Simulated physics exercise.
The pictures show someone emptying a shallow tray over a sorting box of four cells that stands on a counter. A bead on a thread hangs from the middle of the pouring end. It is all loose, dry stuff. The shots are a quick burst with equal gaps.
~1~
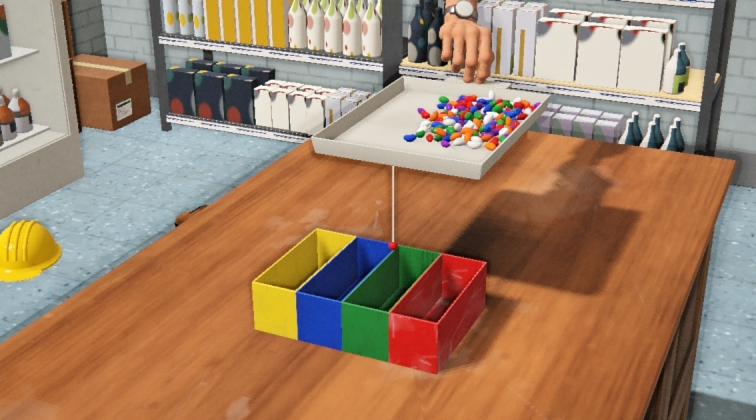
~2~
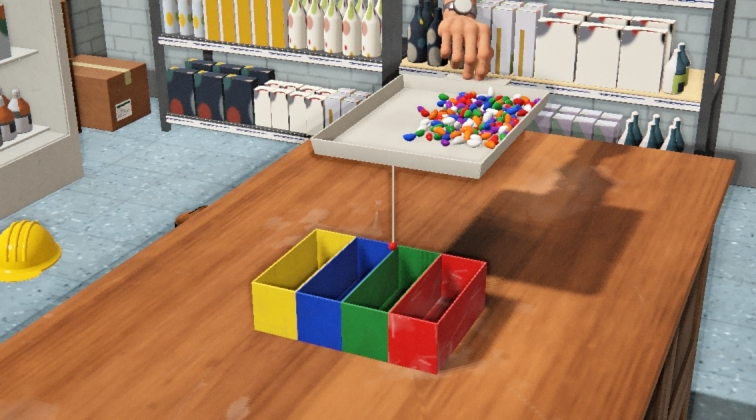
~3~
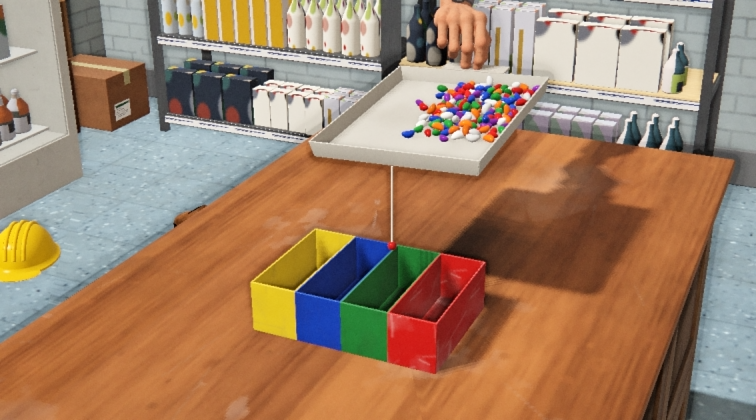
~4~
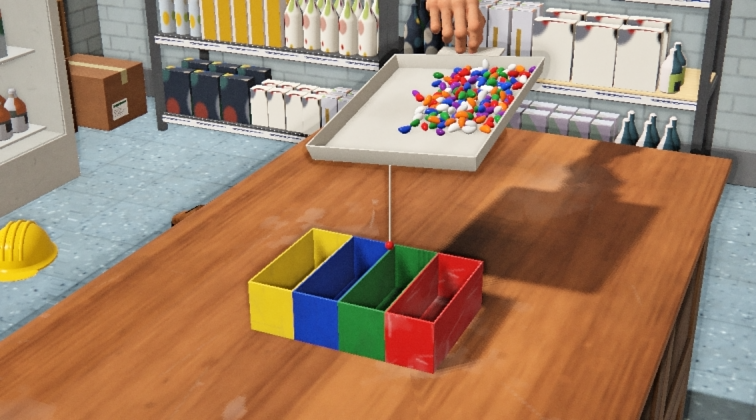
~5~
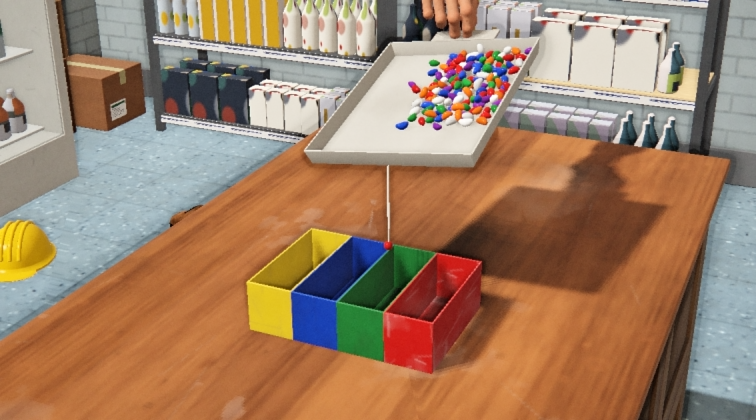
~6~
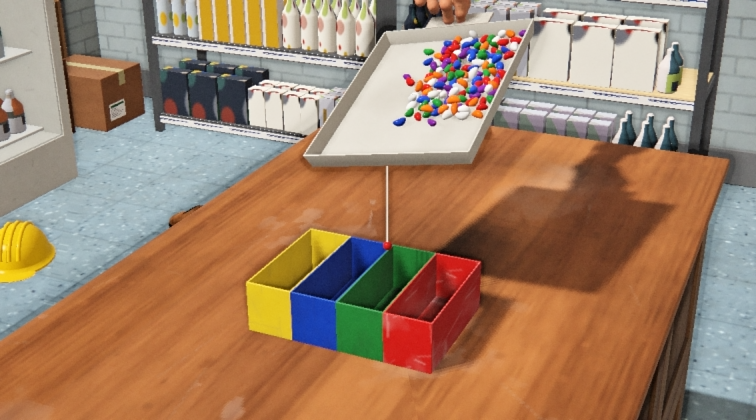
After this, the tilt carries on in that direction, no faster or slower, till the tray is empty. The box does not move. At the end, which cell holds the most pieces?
Fullest: The yellow cell.
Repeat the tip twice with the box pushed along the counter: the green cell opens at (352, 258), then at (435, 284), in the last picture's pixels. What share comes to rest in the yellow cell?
Near 10 % and 30 %.
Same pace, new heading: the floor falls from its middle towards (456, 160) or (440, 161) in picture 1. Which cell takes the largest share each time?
The first try: Red. The second: The cell in red.
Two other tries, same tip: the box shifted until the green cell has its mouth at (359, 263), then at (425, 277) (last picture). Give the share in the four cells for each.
In turn 100 and 50 in a hundred.
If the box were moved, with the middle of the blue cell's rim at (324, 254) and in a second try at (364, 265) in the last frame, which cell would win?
At the first place the blue one, at the second the yellow cell.
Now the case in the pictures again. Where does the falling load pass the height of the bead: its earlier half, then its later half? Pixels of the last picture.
The first part at (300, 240); the rest at (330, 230).
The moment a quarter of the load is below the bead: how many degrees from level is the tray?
At some 80 degrees.
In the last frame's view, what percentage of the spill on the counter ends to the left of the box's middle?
Roughly 90 in a hundred.
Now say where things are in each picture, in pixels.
The first frame shows corners of the pouring end near (315, 137) and (479, 163), level; middle of the load near (479, 121), jelly beans; bead on its thread near (393, 246); yellow cell near (275, 306); blue cell near (319, 316); green cell near (365, 327); red cell near (413, 339).
The second frame shows corners of the pouring end near (315, 138) and (479, 162), level; middle of the load near (479, 119).
The third frame shows corners of the pouring end near (313, 140) and (477, 159), tipped barely, lowest at the left corner; middle of the load near (478, 110).
The fourth frame shows corners of the pouring end near (310, 144) and (473, 155), tipped a little, lowest at the left corner; middle of the load near (474, 98).
The fifth frame shows corners of the pouring end near (308, 149) and (470, 152), tipped clearly, lowest at the left corner; middle of the load near (470, 86).
The sixth frame shows corners of the pouring end near (307, 154) and (466, 149), tipped clearly, lowest at the left corner; middle of the load near (465, 76); yellow cell near (270, 306); blue cell near (314, 316); green cell near (360, 327); red cell near (408, 338).
Shortly afterwards, tray tipped steeply; the bulk on the tray; only a few in the yellow cell; a little falling or outside the box.
Next, tray tipped past a quarter turn; near a quarter on the tray; near half in the yellow cell; a little in the blue cell; only a few in the green cell; near a quarter falling or outside the box.
Some moments later, tray tipped past a quarter turn; near two thirds in the yellow cell; near a quarter in the blue cell; only a few in the green cell; a little falling or outside the box.
In the end, tray tipped past a quarter turn; near two thirds in the yellow cell; near a quarter in the blue cell; only a few in the green cell; none at all in the red cell; a little outside the box.
